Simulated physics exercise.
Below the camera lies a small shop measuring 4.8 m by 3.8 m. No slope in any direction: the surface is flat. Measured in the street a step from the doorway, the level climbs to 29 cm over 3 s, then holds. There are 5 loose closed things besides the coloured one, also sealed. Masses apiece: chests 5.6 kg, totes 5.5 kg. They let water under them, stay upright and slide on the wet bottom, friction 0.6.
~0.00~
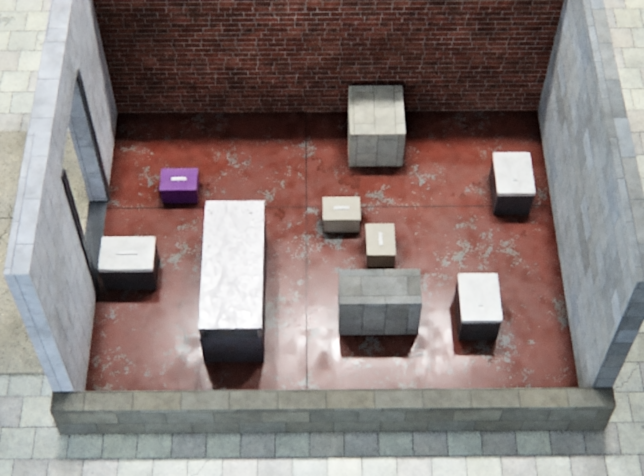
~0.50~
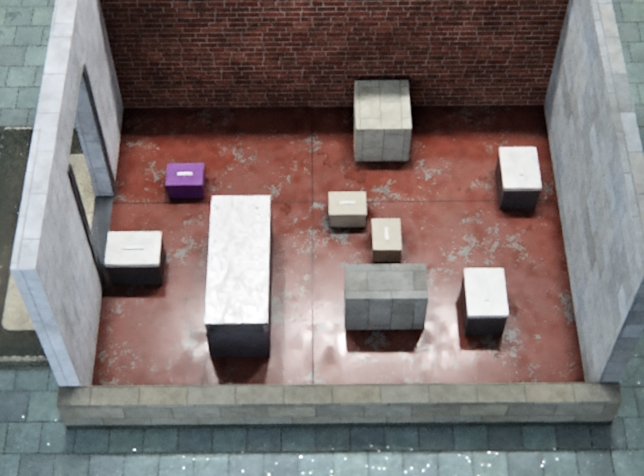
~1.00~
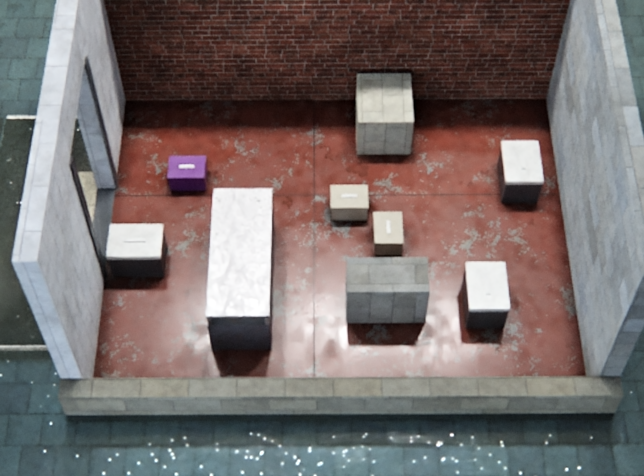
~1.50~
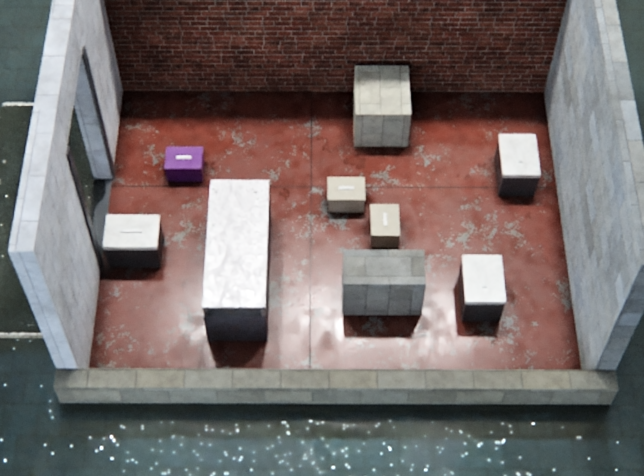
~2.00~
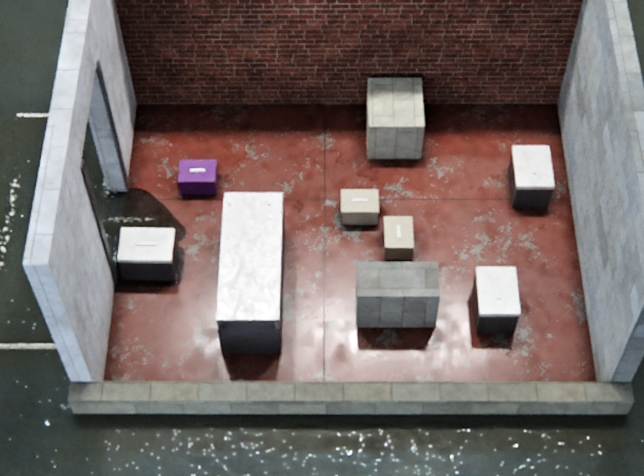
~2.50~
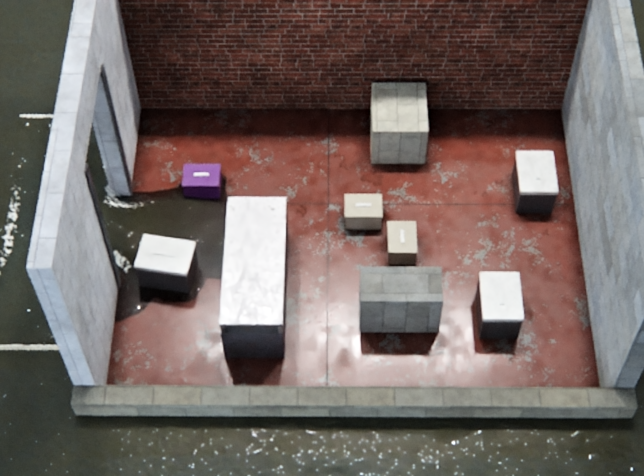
Dark water spreads over the paving outside a small walled room, then enters through the left doorway and reaches across the red floor, where a white box near the opening shifts and turns slightly while the purple box stays put.
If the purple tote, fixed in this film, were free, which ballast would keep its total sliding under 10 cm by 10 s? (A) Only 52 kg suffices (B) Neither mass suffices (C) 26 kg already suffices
(A) Only 52 kg suffices.
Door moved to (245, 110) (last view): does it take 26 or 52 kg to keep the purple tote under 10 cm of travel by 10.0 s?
Result: The heavier mass is required.
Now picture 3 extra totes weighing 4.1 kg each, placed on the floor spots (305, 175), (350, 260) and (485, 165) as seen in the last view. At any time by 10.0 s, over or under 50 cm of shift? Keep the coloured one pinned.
One by one: Too far, not far enough and too far.
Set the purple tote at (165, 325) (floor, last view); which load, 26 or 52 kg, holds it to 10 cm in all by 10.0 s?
Note: Both OK.
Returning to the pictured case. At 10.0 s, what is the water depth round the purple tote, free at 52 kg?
About 17 cm.
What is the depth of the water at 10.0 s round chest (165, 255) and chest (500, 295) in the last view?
16 and 9 cm.
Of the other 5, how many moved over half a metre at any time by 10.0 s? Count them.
4 in all.
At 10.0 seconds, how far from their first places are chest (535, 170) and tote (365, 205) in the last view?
Net displacement, in order: 200 cm; 200 cm.
After 3.5 s the purple tote would be 0 cm from its start with 26 kg and 0 cm from its start with 52 kg; 7 cm of water round it then.
After 4.5 s the purple tote would be 0 cm from its start with 26 kg and 0 cm from its start with 52 kg; 9 cm of water round it then.
After 7.0 s the purple tote would be 33 cm from its start with 26 kg and 0 cm from its start with 52 kg; 15 cm of water round it then.
After 10.0 s the purple tote would be 52 cm from its start with 26 kg and 0 cm from its start with 52 kg; 17 cm of water round it then.
